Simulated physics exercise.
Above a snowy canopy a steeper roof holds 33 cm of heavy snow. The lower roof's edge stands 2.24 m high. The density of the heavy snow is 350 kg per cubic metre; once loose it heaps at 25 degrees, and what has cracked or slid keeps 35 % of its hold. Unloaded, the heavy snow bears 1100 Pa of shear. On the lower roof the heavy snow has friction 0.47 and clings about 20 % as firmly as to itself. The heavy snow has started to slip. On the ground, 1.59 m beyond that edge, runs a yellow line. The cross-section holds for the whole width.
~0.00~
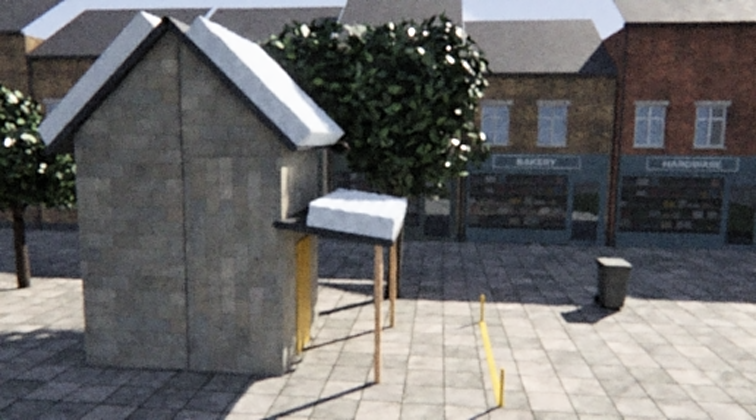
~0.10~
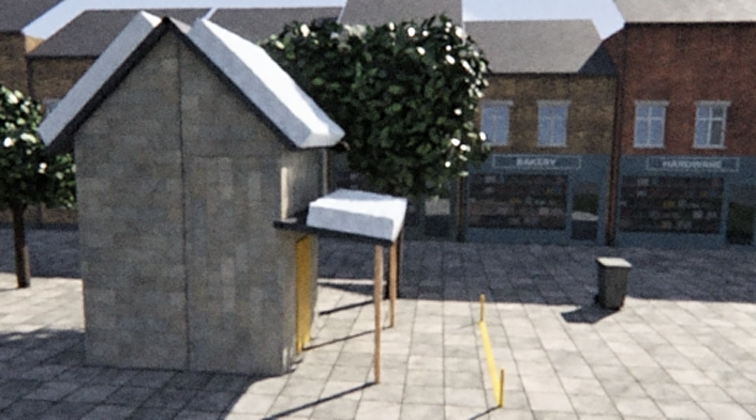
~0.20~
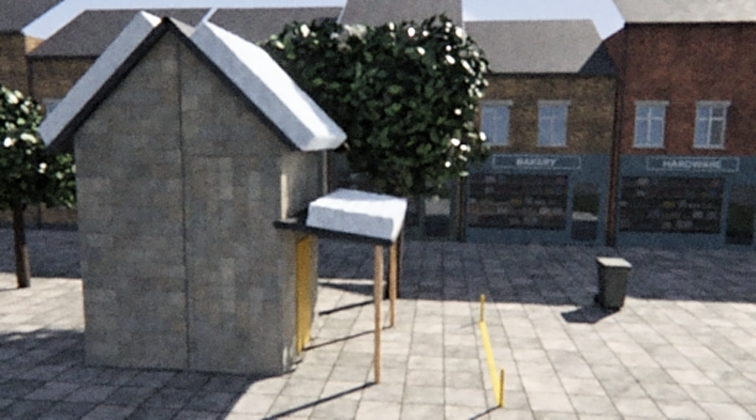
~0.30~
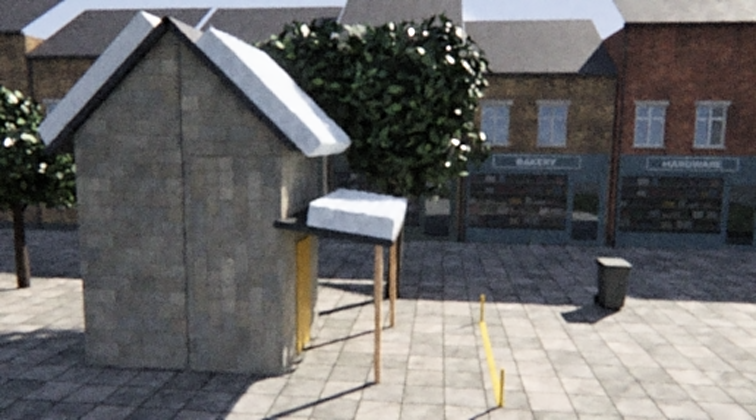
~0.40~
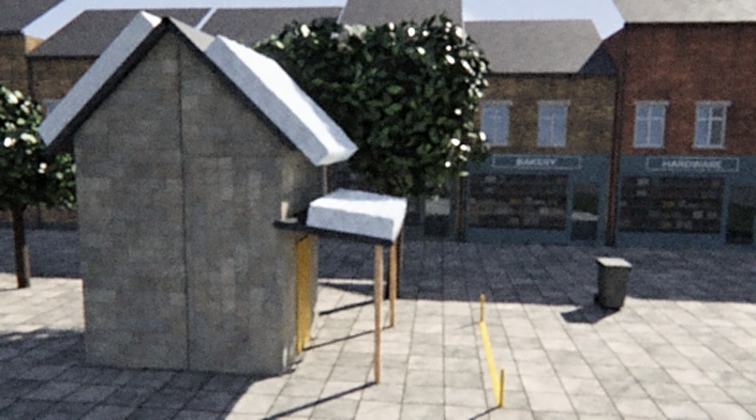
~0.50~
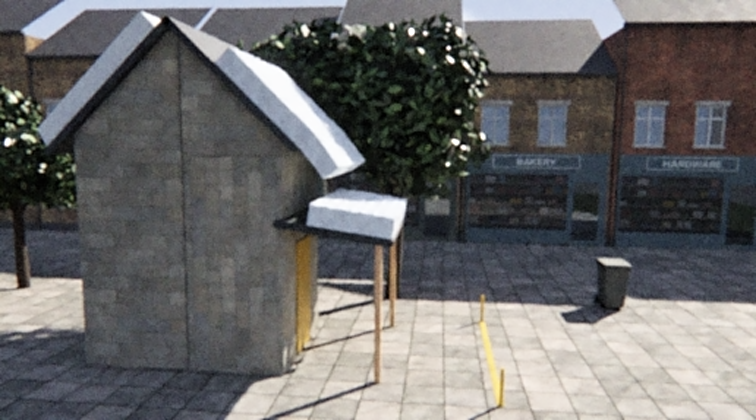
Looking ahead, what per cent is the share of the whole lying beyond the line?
Expect roughly 25 %.
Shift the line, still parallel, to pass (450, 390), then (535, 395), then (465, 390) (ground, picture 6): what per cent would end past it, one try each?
In that order: 45 %, 12 %, 40 %.
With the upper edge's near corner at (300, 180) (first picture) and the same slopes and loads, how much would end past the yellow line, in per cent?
Then about 3 %.
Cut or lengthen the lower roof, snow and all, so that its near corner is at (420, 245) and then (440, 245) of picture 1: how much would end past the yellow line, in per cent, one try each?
In turn about 12 %, 8 %.
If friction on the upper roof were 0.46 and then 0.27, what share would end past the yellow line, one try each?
In that order: 10 %, 20 %.
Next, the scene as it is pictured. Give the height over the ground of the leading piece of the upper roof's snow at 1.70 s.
Roughly 0.0 m.
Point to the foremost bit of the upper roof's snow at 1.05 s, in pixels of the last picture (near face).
Near (415, 215).
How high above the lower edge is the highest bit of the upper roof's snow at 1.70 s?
Some 0.7 m.
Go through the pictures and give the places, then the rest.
Foremost bit of the heavy snow at (299, 144), in the first frame.
Foremost bit of the heavy snow at (300, 143), its middle shifted 2.3 cm, 1 % of it past the upper edge, in one piece, in the second frame.
Foremost bit of the heavy snow at (303, 131), its middle shifted 9.5 cm, 4 % of it past the upper edge, in one piece, in the third frame.
Foremost bit of the heavy snow at (309, 133), its middle shifted 22 cm, 10 % of it past the upper edge, in one piece, in the fourth frame.
Foremost bit of the heavy snow at (317, 144), its middle shifted 40 cm, 18 % of it past the upper edge, in one piece, in the fifth frame.
Foremost bit of the heavy snow at (327, 158), its middle shifted 63 cm, 28 % of it past the upper edge, cracking, in the sixth frame.
After 1.05 s, none is below the lower edge and 0 % is past the line.
After 1.70 s, 51 % is below the lower edge and 9 % is past the line.
After 2.35 s, 53 % is below the lower edge and 25 % is past the line.
After 3.00 s, 53 % is below the lower edge and 25 % is past the line.
After 5.60 s, 63 % is below the lower edge and 25 % is past the line.
